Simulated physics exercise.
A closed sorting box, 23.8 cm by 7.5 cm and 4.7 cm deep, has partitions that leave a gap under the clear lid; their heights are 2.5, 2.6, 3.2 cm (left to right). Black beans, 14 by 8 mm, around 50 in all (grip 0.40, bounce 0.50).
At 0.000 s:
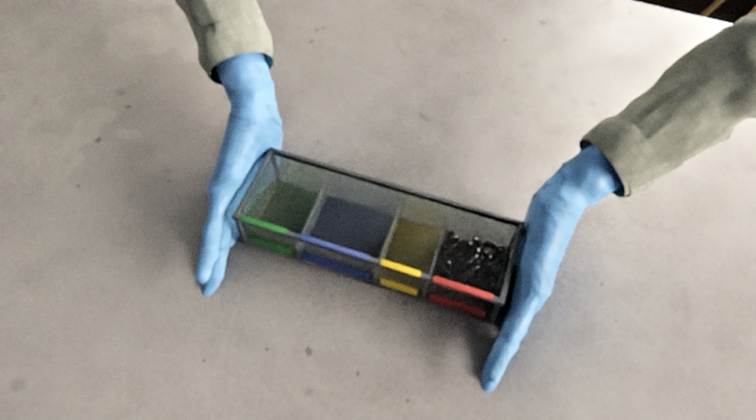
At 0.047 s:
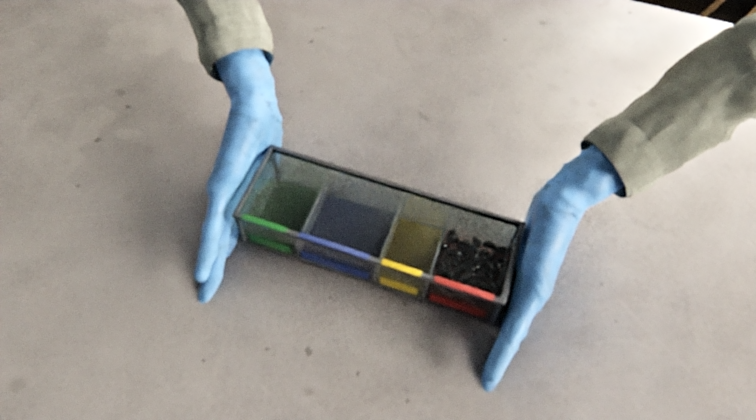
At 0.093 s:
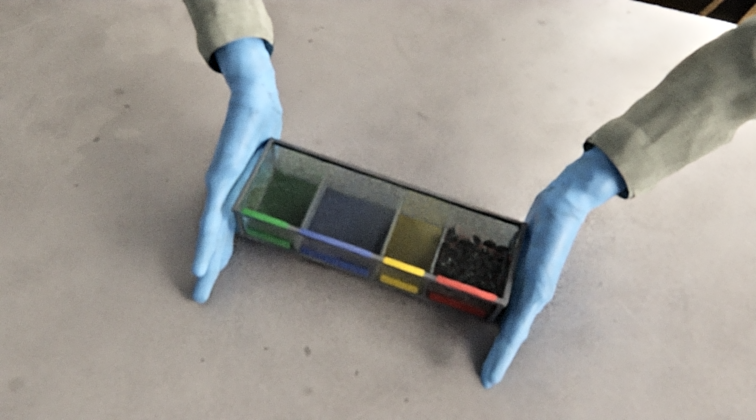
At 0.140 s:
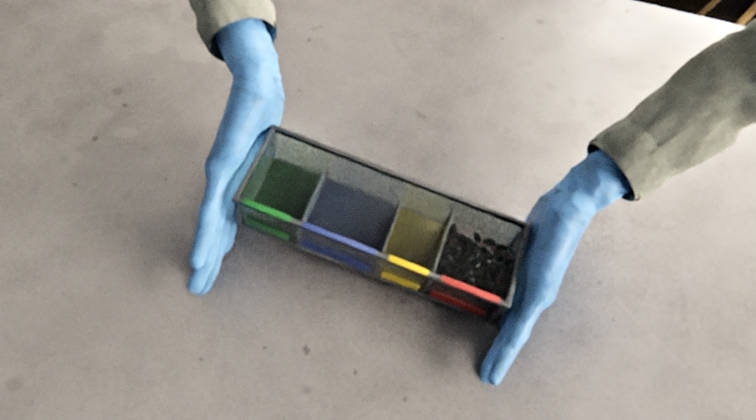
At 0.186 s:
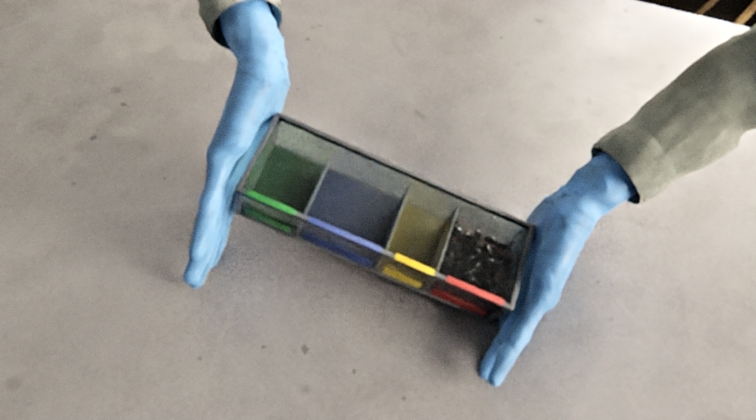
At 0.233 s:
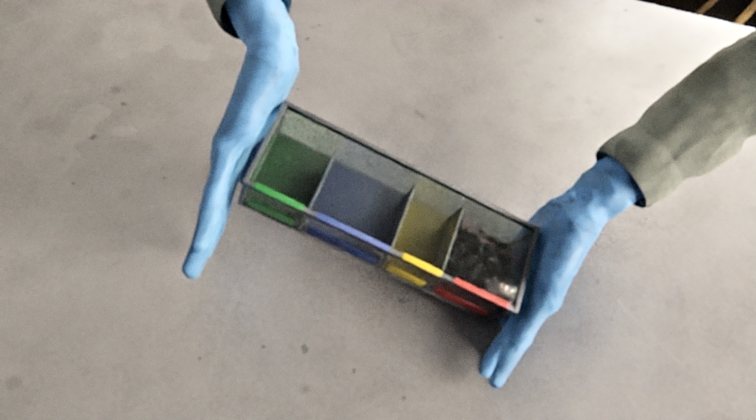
To begin with, two blue-gloved hands hold a clear-lidded box level on a grey surface, its green, blue and yellow compartments empty and dark beans in the red one at right. The left hand then lifts its end, tilting the box steadily down toward the right while the beans stay in the red compartment.
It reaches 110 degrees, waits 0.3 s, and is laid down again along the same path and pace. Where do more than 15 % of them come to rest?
Red above, blue below, green below, yellow below.
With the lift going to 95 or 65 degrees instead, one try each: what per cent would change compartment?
Some 0 and 0 per cent.
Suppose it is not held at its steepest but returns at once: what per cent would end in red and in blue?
In that case red 100; blue 0.
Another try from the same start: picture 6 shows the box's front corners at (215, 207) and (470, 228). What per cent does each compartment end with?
Red 35; blue 0; green 60; yellow 5.
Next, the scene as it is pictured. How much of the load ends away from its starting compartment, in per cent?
Some 0 per cent.
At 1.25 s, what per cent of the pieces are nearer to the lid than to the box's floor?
Roughly 50 per cent.
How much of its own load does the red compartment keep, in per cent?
Some 100 per cent.
Then, at 1.25 s, tilt 110 degrees; red 100 %.
After 1.93 s, tilt 57 degrees; red 100 %.
After 2.65 s, tilt 0 degrees; red 100 %.
By 3.2 s all is still; red 100 %, blue 0 %, green 0 %, yellow 0 %.
